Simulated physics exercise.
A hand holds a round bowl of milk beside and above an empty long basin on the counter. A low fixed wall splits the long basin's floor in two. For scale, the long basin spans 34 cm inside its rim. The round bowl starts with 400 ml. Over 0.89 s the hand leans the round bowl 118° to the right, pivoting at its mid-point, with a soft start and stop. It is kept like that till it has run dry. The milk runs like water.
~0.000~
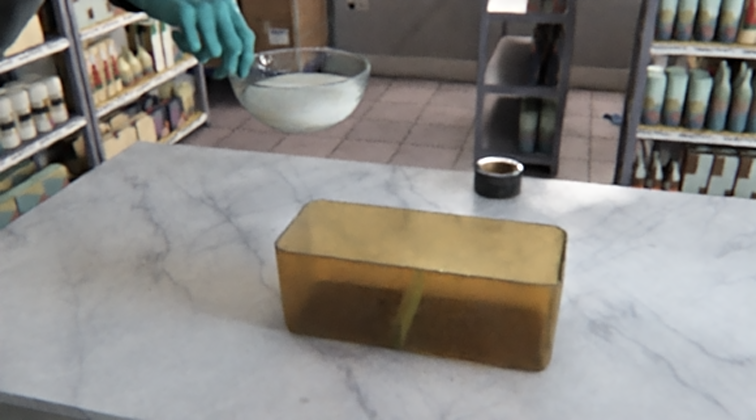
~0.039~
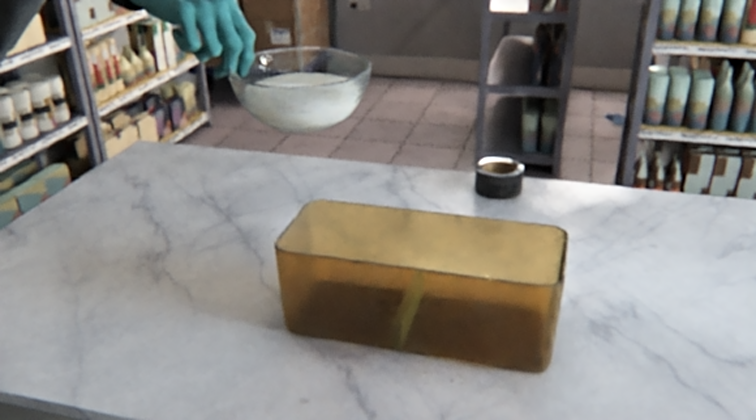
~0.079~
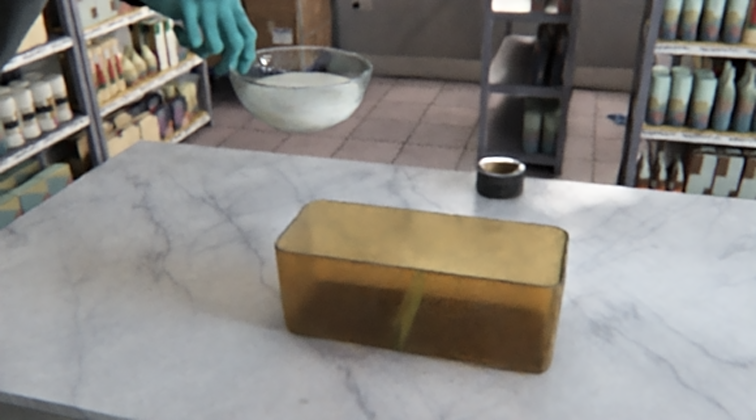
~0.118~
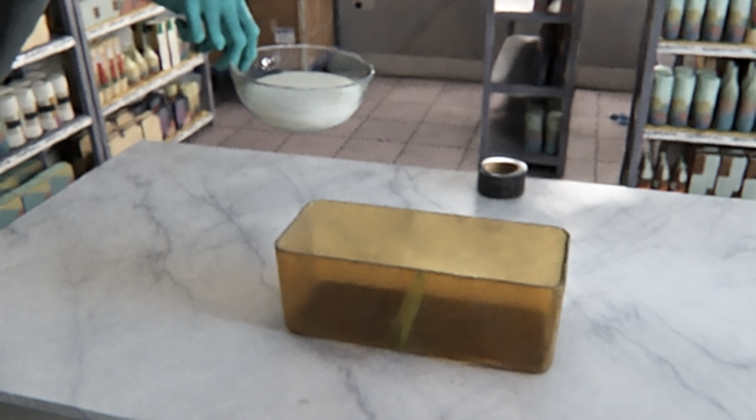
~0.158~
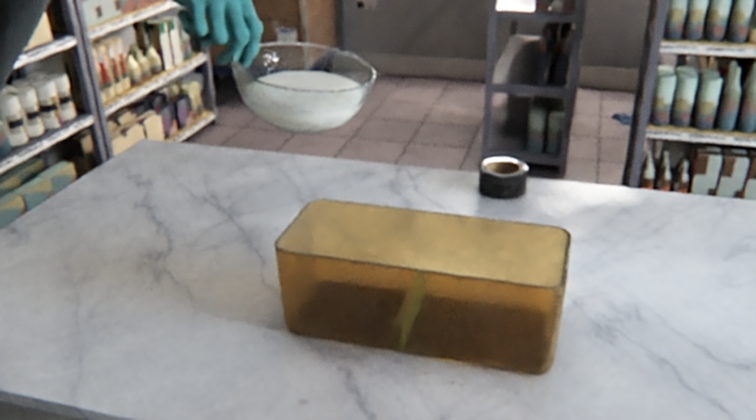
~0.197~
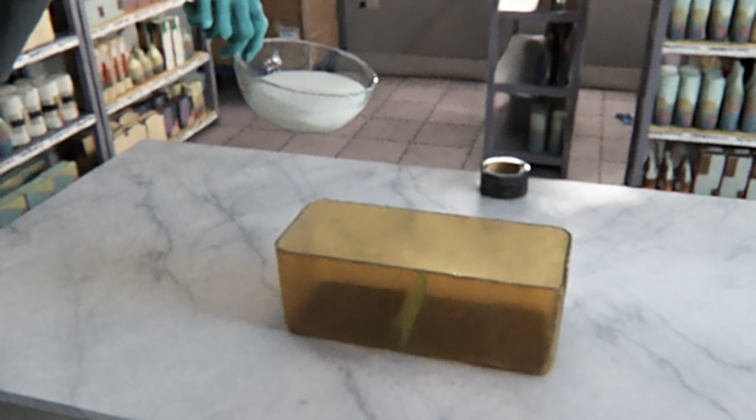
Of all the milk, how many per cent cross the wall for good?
Roughly 51 per cent is past the wall.
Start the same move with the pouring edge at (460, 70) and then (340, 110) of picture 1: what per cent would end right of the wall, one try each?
First 85, then 5 per cent.
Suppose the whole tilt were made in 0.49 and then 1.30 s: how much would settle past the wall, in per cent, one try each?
First 40, then 60 per cent.
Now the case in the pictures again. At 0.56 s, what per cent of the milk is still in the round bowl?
Near 26 in a hundred.
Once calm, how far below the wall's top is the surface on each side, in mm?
Some 24 mm on the left and 26 mm on the right.
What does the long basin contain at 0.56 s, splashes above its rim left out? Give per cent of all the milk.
Near 16 in a hundred.
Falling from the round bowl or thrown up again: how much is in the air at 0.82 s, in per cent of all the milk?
Near 2 in a hundred.
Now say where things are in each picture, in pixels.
Tilt 0°; pouring edge (366, 73); surface from (249, 85) to (360, 92); the long basin's rim runs from (292, 224) to (565, 257); the wall's top is at (409, 296), in the first frame.
Tilt 1°; pouring edge (367, 73); surface from (249, 84) to (360, 93), in the second frame.
Tilt 2°; pouring edge (368, 75); surface from (250, 83) to (361, 93), in the third frame.
Tilt 5°; pouring edge (369, 78); surface from (250, 82) to (362, 94), in the fourth frame.
Tilt 9°; pouring edge (371, 83); surface from (252, 80) to (363, 95), in the fifth frame.
Tilt 14°; pouring edge (372, 88); surface from (255, 80) to (365, 96), in the sixth frame.
Then, 0.56 s in, the tilt is 81° and 25 per cent is still to pour, 5 is left of the wall and 12 right of it.
Then, 0.82 s in, the tilt is 116° and 0 per cent is still to pour, 49 is left of the wall and 49 right of it.
Then, 1.09 s in, the tilt is 118° and 0 per cent is still to pour, 48 is left of the wall and 51 right of it.
Then, 1.39 s in, the tilt is 118° and 0 per cent is still to pour, 48 is left of the wall and 51 right of it.
Finally, 48 per cent lies left of the wall, 51 right of it and 1 outside.
